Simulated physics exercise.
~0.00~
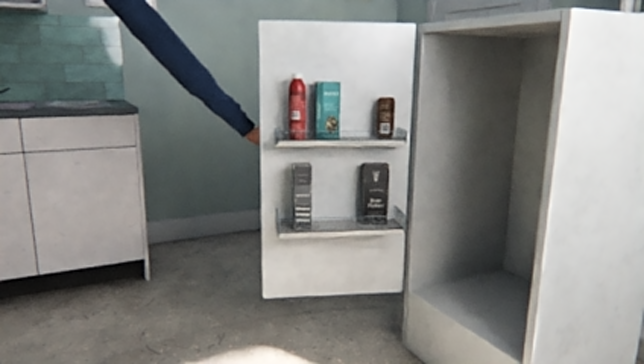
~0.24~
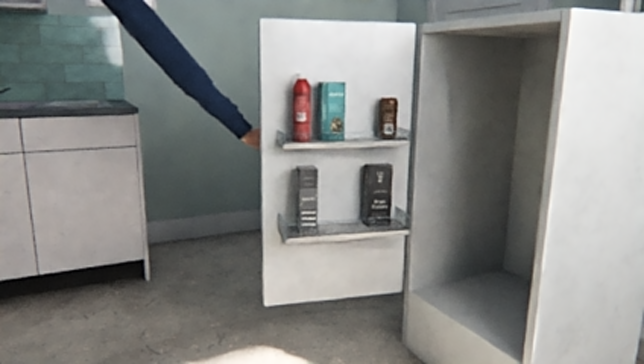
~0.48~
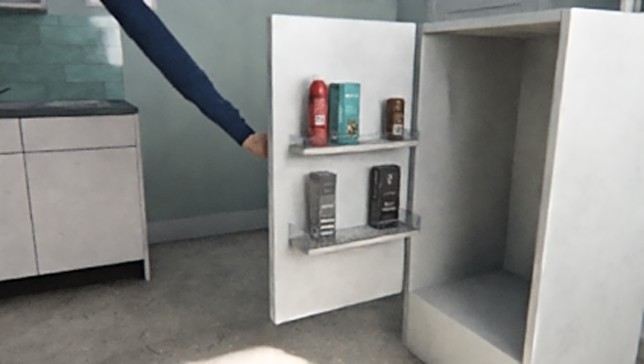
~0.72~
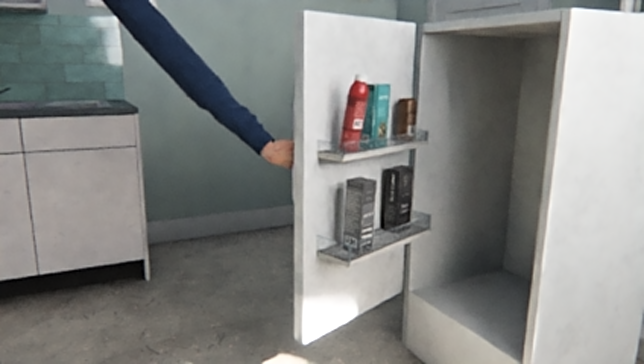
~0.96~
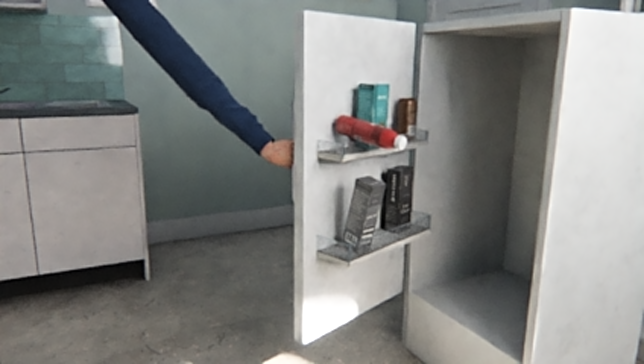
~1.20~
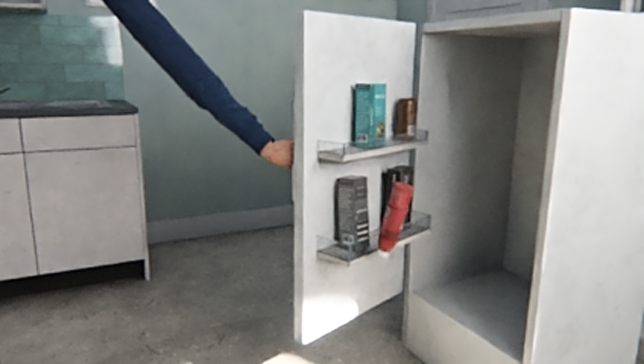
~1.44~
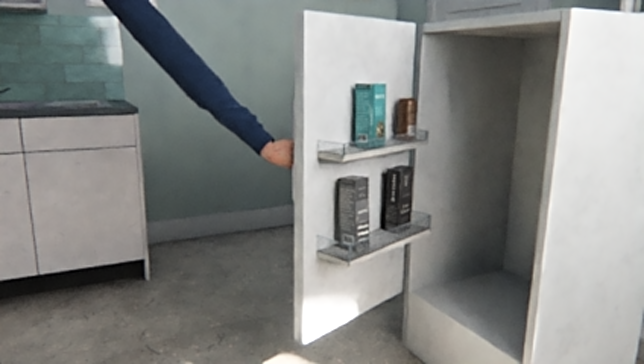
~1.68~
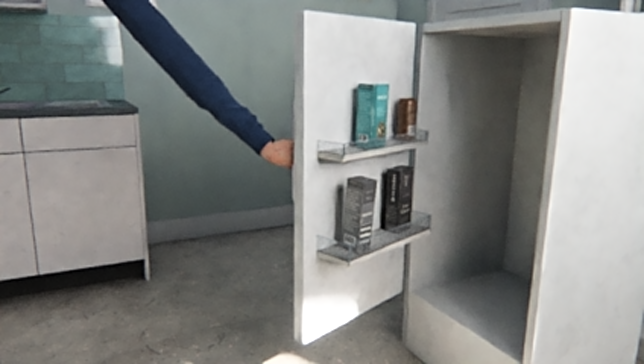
A blue-sleeved arm reaches from the upper left to the edge of an open white door, hinged to an empty pale cabinet in a grey-green kitchen, seen from the front. The door's upper rack holds a red bottle, a turquoise carton and a brown can, and its lower rack a grey carton and a black carton. The hand swings the door partway toward the cabinet, and it stops. The red bottle leans, tips over the rail and drops headfirst past the lower rack, out of sight. The grey carton rocks and settles upright, and the other items remain on their racks.
